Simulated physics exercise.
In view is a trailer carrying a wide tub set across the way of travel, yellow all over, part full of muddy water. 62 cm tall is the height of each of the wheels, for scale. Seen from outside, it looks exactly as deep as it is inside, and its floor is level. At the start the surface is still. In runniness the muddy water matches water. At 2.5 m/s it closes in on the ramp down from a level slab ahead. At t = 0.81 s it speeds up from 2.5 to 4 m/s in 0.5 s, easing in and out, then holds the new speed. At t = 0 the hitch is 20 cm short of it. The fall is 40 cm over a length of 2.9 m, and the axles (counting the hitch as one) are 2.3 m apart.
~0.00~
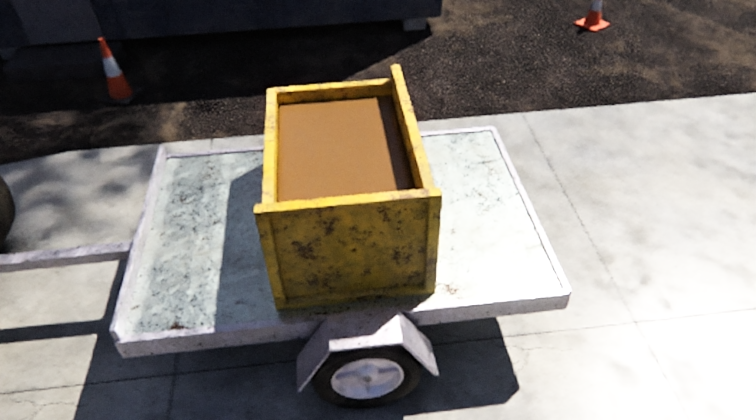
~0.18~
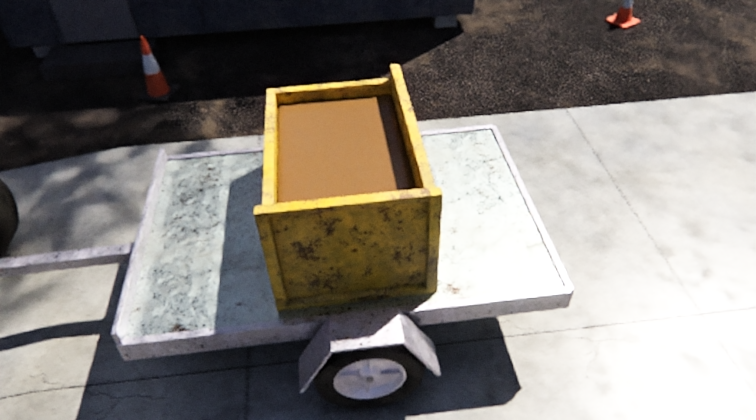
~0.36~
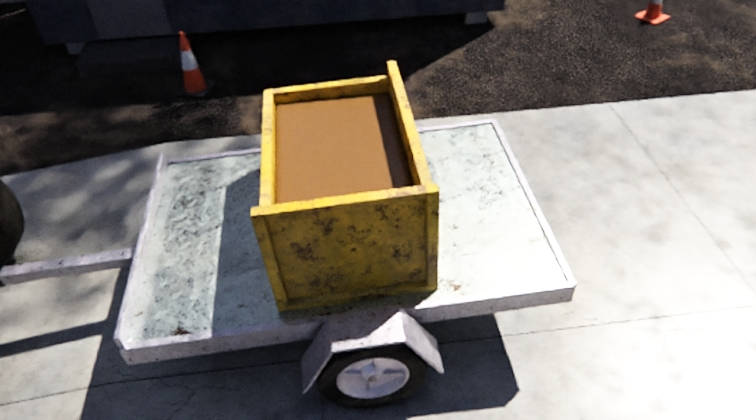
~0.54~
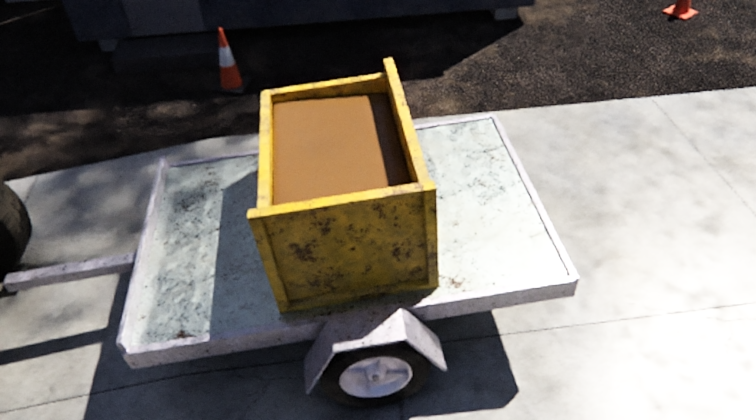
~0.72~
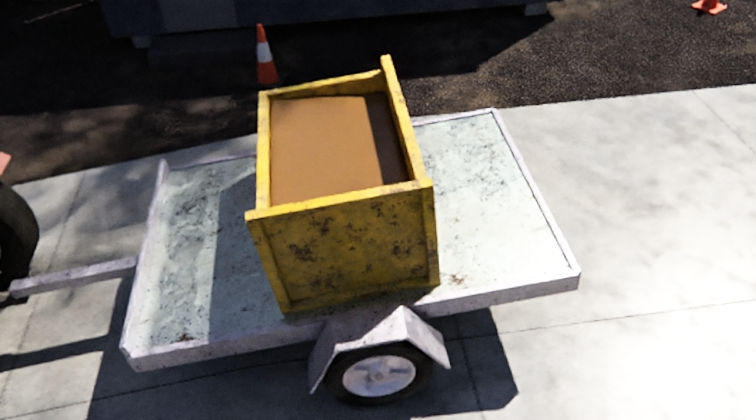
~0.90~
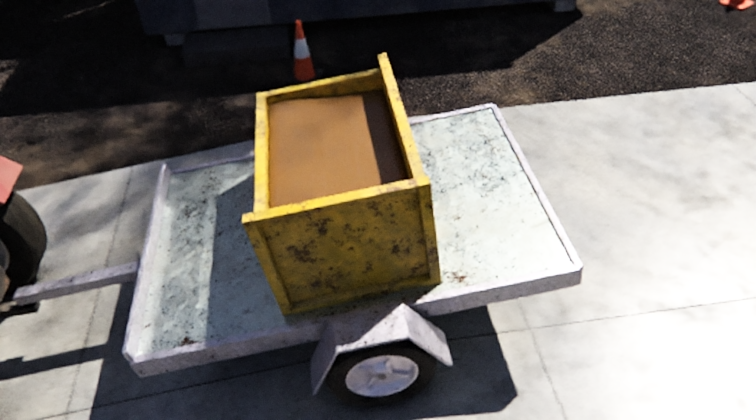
A trailer carrying a yellow tub of brown liquid rolls left, its front tilting slightly down.
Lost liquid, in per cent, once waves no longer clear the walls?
3 percent.
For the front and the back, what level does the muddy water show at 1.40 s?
At the front 32 cm, at the back 60 cm.
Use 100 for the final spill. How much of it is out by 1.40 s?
By that time, around 0 percent of it is out.
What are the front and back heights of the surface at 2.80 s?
At that moment it stands around 54 cm in front and around 32 cm behind.
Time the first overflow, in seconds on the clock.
I'd put it close to 2.0 seconds.
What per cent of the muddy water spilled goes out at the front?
It comes to about 80 per cent of the spill.
By 1.40 s the surface is 32 cm up at the front and 60 cm at the back; nothing has left.
By 2.10 s the surface is 39 cm up at the front and 45 cm at the back; 1 per cent is out, mostly over the front, some over the far side.
By 2.80 s the surface is 55 cm up at the front and 32 cm at the back; 2 per cent is out, mostly over the front, some over the far side.
By 5.26 s 3 per cent is out, mostly over the front, some over the far side, 14 of 453 litres.
